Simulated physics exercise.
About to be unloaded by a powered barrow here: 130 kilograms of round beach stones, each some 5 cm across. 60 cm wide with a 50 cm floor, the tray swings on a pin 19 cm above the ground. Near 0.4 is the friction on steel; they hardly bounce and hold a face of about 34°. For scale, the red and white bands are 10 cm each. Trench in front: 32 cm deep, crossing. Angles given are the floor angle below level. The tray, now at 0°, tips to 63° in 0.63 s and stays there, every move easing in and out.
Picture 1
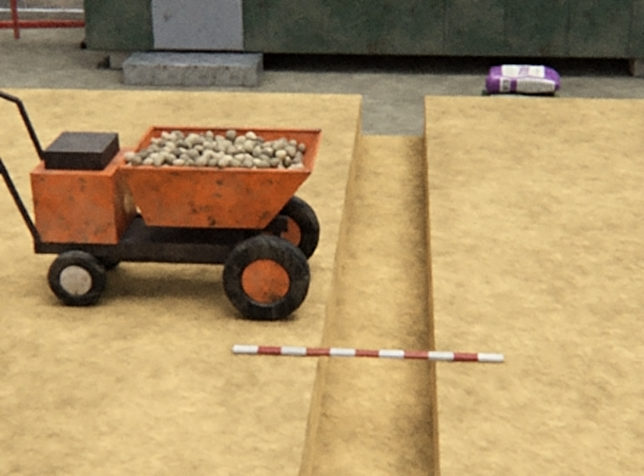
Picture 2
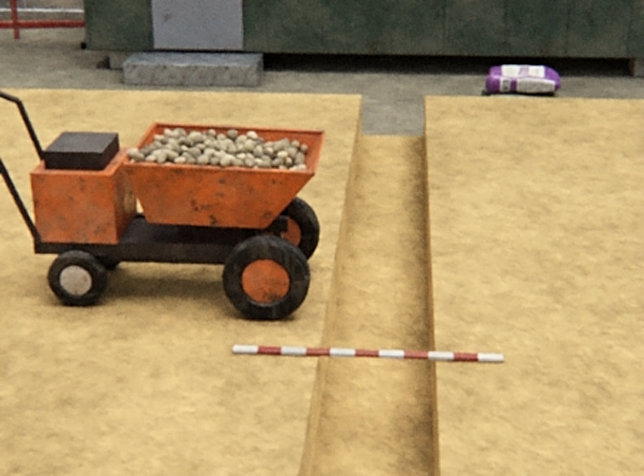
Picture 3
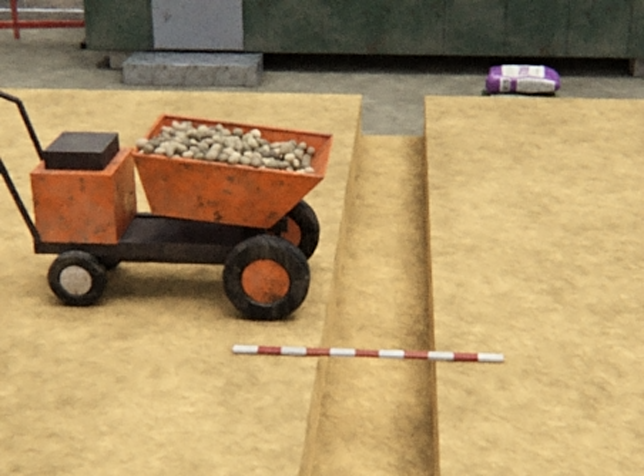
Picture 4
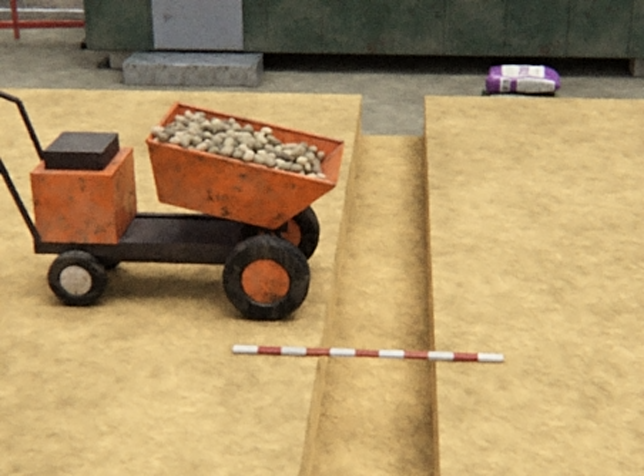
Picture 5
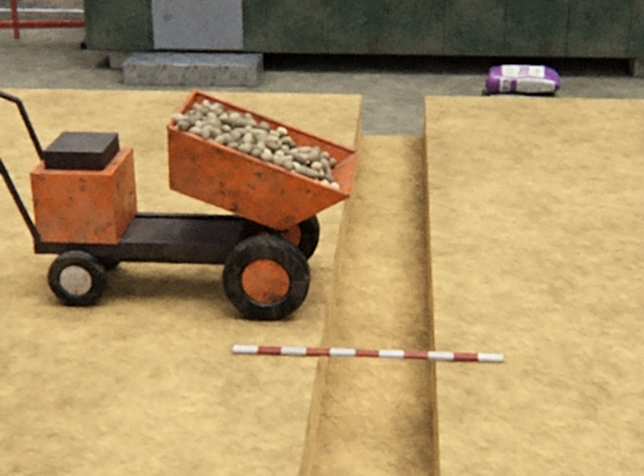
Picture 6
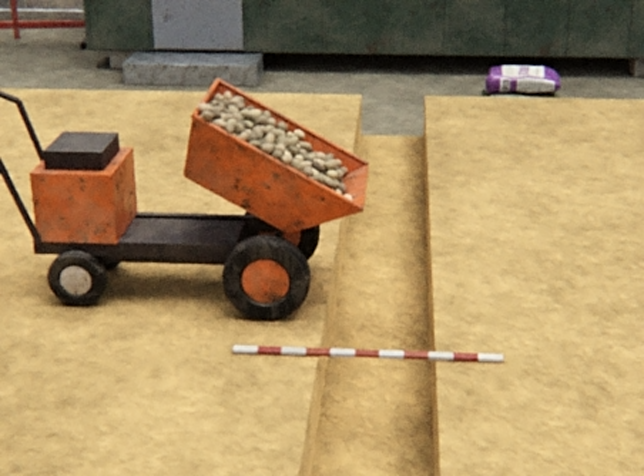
An orange powered barrow with black wheels stands at the left, its tray heaped with rounded grey and tan stones, on sandy ground seen from slightly above and to the side. A red-and-white banded pole lies across the trench to its right, with a purple-and-white bag and dark green wall behind. The tray tilts steadily rightward, its rear rising, while the chassis and camera stay still.
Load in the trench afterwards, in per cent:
47 %.
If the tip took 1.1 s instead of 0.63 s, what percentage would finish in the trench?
Close to 60 percent, then.
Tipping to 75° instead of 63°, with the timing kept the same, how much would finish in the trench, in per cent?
Around 45 per cent would finish in the trench.
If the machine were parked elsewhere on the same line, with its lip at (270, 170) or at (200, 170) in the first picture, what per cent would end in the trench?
I'd expect close to 80 per cent at the first and 85 per cent at the second.
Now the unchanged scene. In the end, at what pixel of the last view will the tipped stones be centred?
(447, 294).
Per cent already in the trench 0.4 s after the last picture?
I'd say near 15 per cent at that time.
Then, 0.2 s after the last picture the floor is at 53°, 100 % in the tray; the foremost stones are at (378, 222).
Then, 0.4 s after the last picture the floor is at 63°, 75 % in the tray, 14 % in the trench, 10 % past the trench; the foremost stones are at (470, 289).
Then, 0.8 s after the last picture the floor is at 63°, 30 % in the tray, 20 % in the trench, 50 % past the trench; the foremost stones are at (640, 310).
Then, 2.7 s after the last picture the floor is at 63°, 0 % in the tray, 47 % in the trench, 53 % past the trench; the foremost stones are past the picture's edge.
